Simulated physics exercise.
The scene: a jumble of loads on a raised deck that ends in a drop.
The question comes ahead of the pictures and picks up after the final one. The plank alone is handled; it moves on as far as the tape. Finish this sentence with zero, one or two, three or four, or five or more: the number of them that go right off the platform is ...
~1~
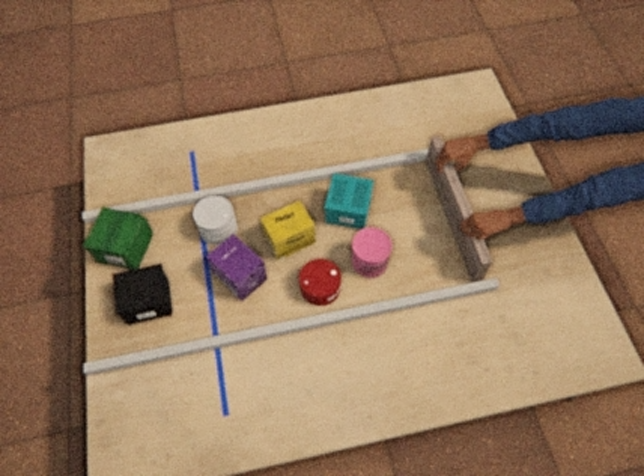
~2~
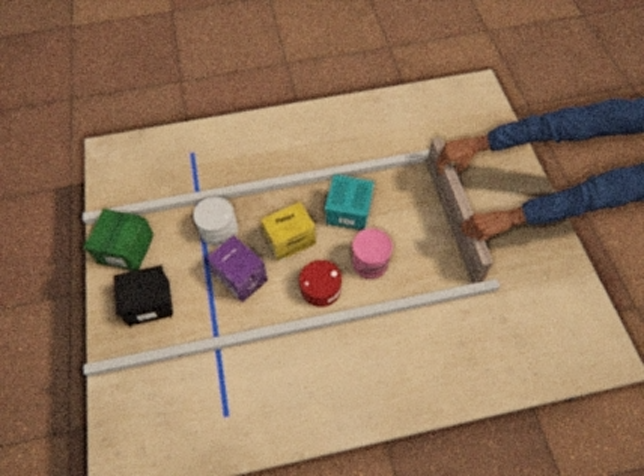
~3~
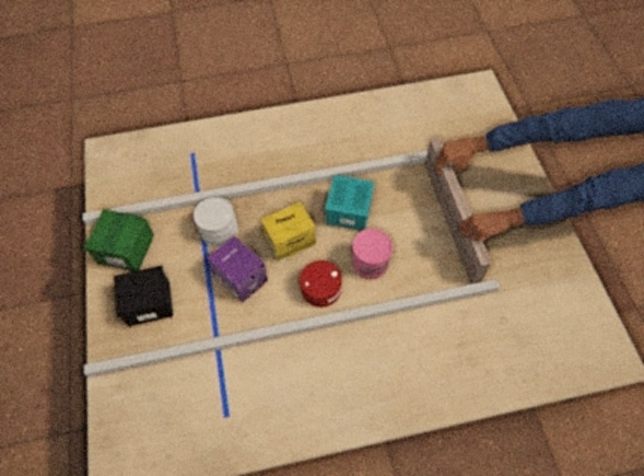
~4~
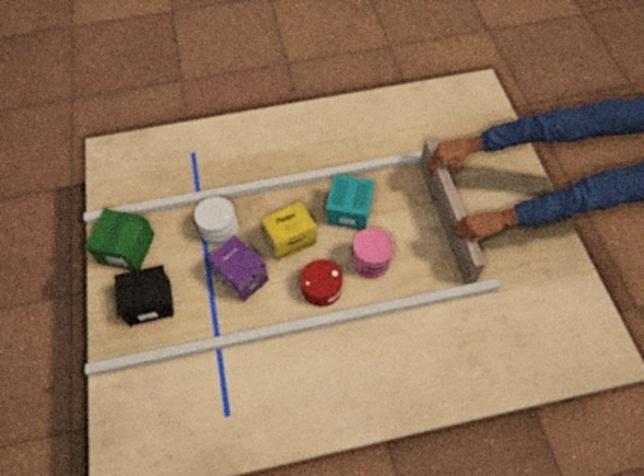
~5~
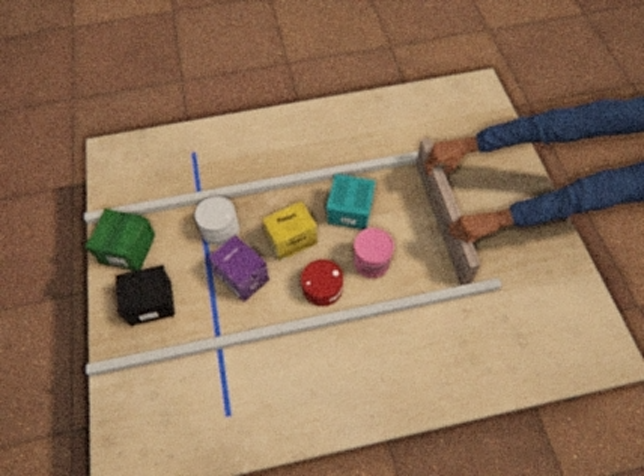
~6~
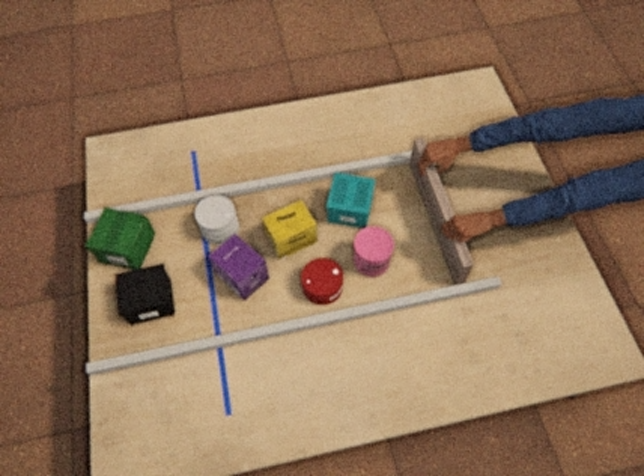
The number of them that go right off the platform is zero.
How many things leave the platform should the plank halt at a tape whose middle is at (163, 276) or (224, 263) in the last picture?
2 and 0.
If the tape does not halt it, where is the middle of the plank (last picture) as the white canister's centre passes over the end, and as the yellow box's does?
Near (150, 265), then near (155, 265).
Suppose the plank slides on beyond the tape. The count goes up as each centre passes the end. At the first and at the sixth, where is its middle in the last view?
In pixels, around (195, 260) followed by around (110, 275).
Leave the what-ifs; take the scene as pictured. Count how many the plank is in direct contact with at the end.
That number would be 3.
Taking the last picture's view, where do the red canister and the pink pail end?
Red canister at about (193, 320), pink pail at about (189, 279).
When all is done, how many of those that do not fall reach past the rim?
Overhanging: 2.
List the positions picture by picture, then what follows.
In the first picture, green parcel (120, 239); black tote (144, 295); white canister (216, 221); plank (456, 207); tape (207, 267).
In the second picture, black tote (144, 297); yellow box (289, 232).
In the third picture, white canister (217, 222); purple box (238, 269).
In the fourth picture, green parcel (121, 241); turquoise tote (350, 203).
In the fifth picture, black tote (146, 296); pink pail (373, 254).
In the sixth picture, green parcel (122, 240); black tote (146, 295); white canister (218, 220); plank (438, 210); tape (209, 266).
Soon after, none off yet; green parcel at rest near (122, 240); black tote at rest near (146, 295); white canister at rest near (218, 220).
Then, none off yet; green parcel at rest near (122, 240); black tote at rest near (146, 295); white canister at rest near (214, 220).
Further on, none off yet; green parcel at rest near (122, 240); black tote moved a little near (131, 295); white canister moved about its own width near (184, 225).
At rest, the number that fall off is zero.
